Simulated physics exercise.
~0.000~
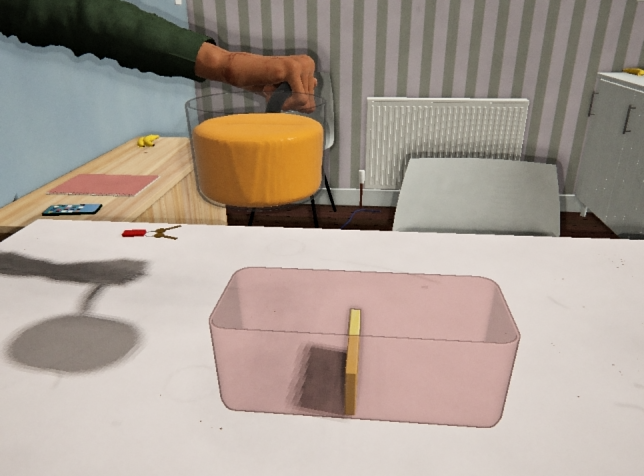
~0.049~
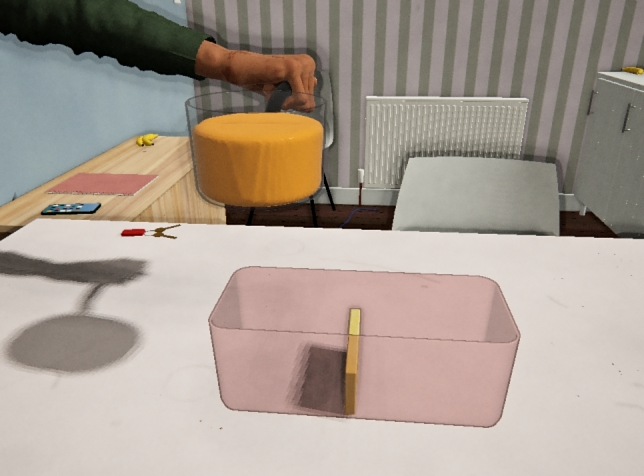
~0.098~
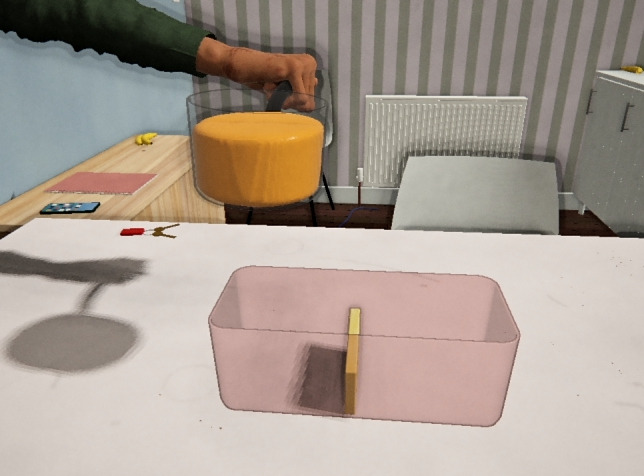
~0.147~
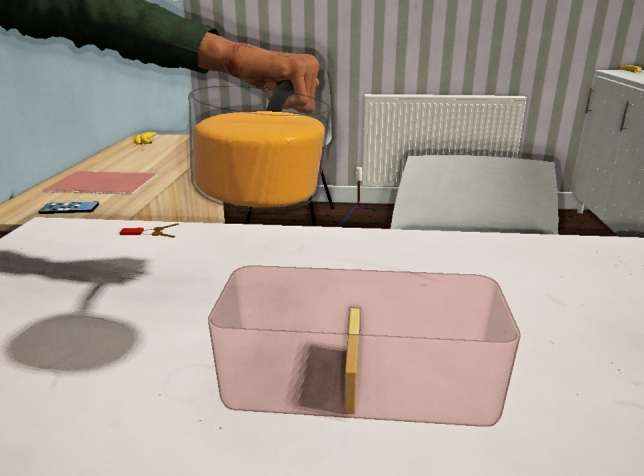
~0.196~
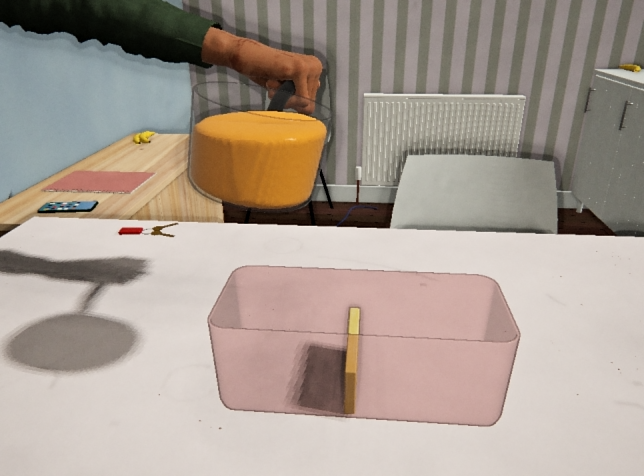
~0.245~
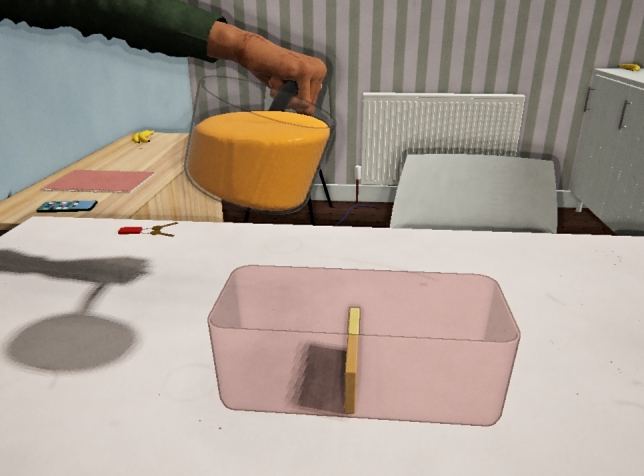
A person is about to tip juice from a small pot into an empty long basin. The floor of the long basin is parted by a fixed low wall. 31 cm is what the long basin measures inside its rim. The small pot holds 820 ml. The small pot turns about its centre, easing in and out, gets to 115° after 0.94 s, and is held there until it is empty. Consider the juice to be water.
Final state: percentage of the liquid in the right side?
Approximately 82 %.
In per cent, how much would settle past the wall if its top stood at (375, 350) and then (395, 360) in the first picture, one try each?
65 % and 40 %.
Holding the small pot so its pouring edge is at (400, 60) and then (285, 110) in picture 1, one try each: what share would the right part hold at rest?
Try 1: 80 %; try 2: 45 %.
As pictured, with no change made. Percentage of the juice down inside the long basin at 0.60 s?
I'd put it near 8 percent.
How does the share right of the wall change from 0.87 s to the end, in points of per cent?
The right part gains close to 8 per cent.
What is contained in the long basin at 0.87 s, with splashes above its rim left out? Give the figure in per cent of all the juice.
78 per cent, give or take a little.
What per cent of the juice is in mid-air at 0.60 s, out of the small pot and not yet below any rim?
Close to 36 in a hundred.
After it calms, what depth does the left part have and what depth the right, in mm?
Final reading - left some 8 mm, right some 34 mm.
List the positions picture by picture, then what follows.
In the first frame, it leans 0°; its right rim is at (325, 104); the juice meets the walls at (197, 124) and (323, 126); the long basin's rim runs from (223, 295) to (507, 309); the wall's top is at (353, 339).
In the second frame, it leans 1°; its right rim is at (325, 105); the juice meets the walls at (197, 123) and (323, 125).
In the third frame, it leans 3°; its right rim is at (327, 107); the juice meets the walls at (198, 122) and (324, 126).
In the fourth frame, it leans 7°; its right rim is at (329, 111); the juice meets the walls at (198, 122) and (325, 126).
In the fifth frame, it leans 12°; its right rim is at (332, 118); the juice meets the walls at (199, 123) and (327, 127).
In the sixth frame, it leans 18°; its right rim is at (335, 126); the juice meets the walls at (199, 124) and (331, 128).
After 0.60 s the tilt is 82° and 57 per cent is still to pour, 0 is left of the wall and 8 right of it.
After 0.87 s the tilt is 113° and 8 per cent is still to pour, 5 is left of the wall and 73 right of it.
After 1.14 s the tilt is 115° and 0 per cent is still to pour, 17 is left of the wall and 81 right of it.
After 1.44 s the tilt is 115° and 0 per cent is still to pour, 17 is left of the wall and 82 right of it.
In the end 17 per cent lies left of the wall, 82 right of it and 1 outside.
